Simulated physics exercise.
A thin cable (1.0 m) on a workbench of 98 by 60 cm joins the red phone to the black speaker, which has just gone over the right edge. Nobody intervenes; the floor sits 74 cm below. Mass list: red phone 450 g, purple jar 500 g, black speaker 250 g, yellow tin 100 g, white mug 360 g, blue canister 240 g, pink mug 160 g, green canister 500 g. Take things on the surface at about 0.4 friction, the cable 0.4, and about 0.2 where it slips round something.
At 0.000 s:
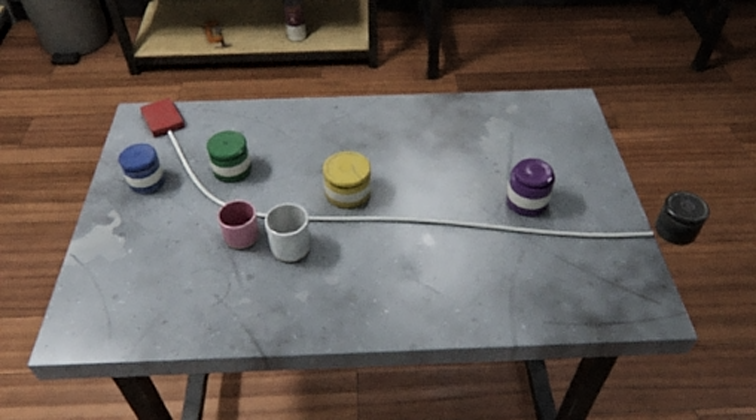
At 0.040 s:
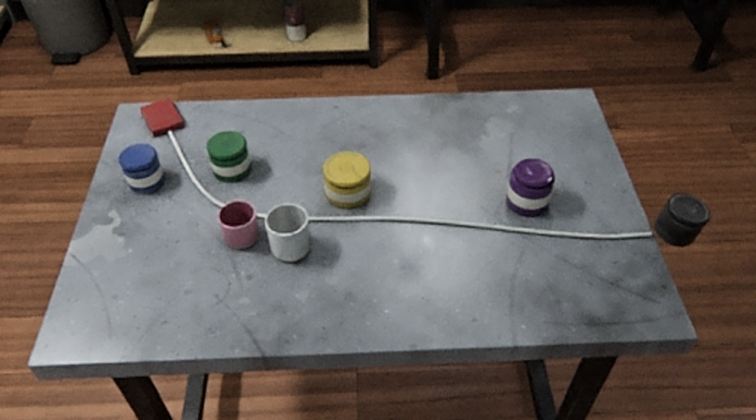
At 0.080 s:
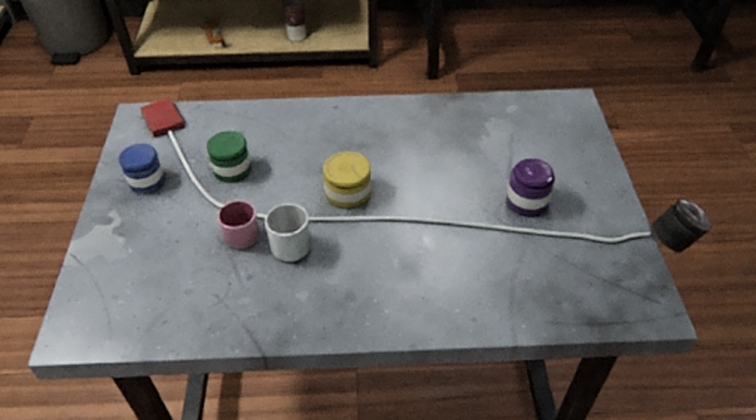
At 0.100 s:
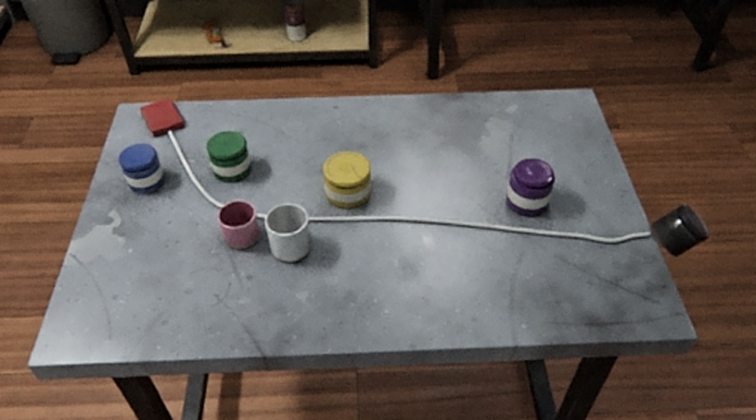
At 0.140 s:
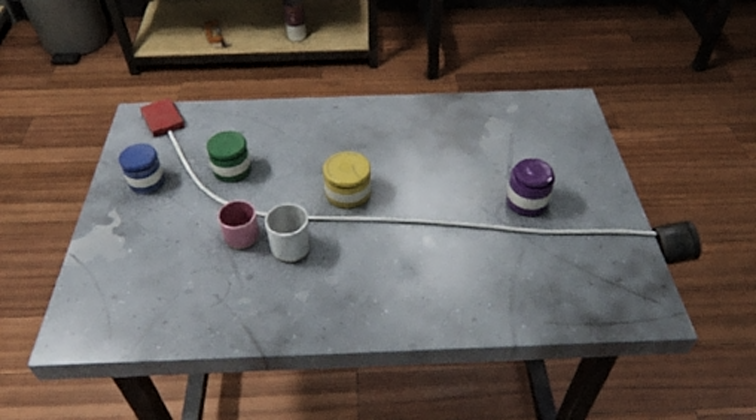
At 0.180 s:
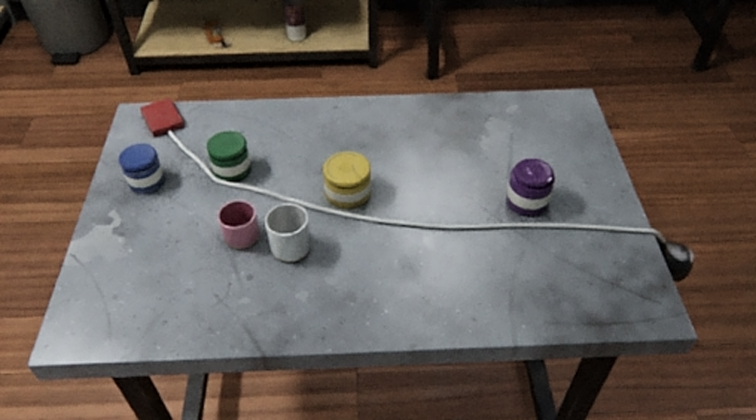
A grey, worn-looking workbench stands on a wooden floor, seen from above by a camera that stays still. A thin pale cable crosses it from a red phone at the upper left, past blue, green, yellow and purple containers and pink and white mugs, to a small black speaker at the right edge. The speaker tips over and sinks slightly beyond the edge, and the cable straightens, shifting upward behind the mugs.
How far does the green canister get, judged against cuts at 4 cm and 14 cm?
Watch it - it'll stray only a little.
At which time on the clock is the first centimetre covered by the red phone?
Red phone: Roughly 0.24 s.
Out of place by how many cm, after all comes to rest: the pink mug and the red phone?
For the pink mug it's 0 cm, while the red phone comes to 4 cm.
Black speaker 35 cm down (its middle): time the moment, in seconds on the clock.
Answer: Not at all.
By 0.4 s, the cable's tail end at (184, 142); black speaker over the edge, red phone 4 cm off its start, yellow tin 3 cm off its start.
By 0.7 s, the cable's tail end at (184, 142); red phone 4 cm off its start, black speaker over the edge, yellow tin 3 cm off its start.
By 0.9 s, the cable's tail end at (184, 142); red phone 4 cm off its start at (171, 124), yellow tin 3 cm off its start at (353, 155), black speaker over the edge.
By 1.2 s, the cable's tail end at (184, 142); black speaker over the edge, red phone 4 cm off its start, yellow tin 3 cm off its start.
By 2.4 s, the cable's tail end at (184, 142); green canister 1 cm off its start at (229, 141), red phone 4 cm off its start at (172, 124), black speaker over the edge, yellow tin 3 cm off its start at (353, 155).
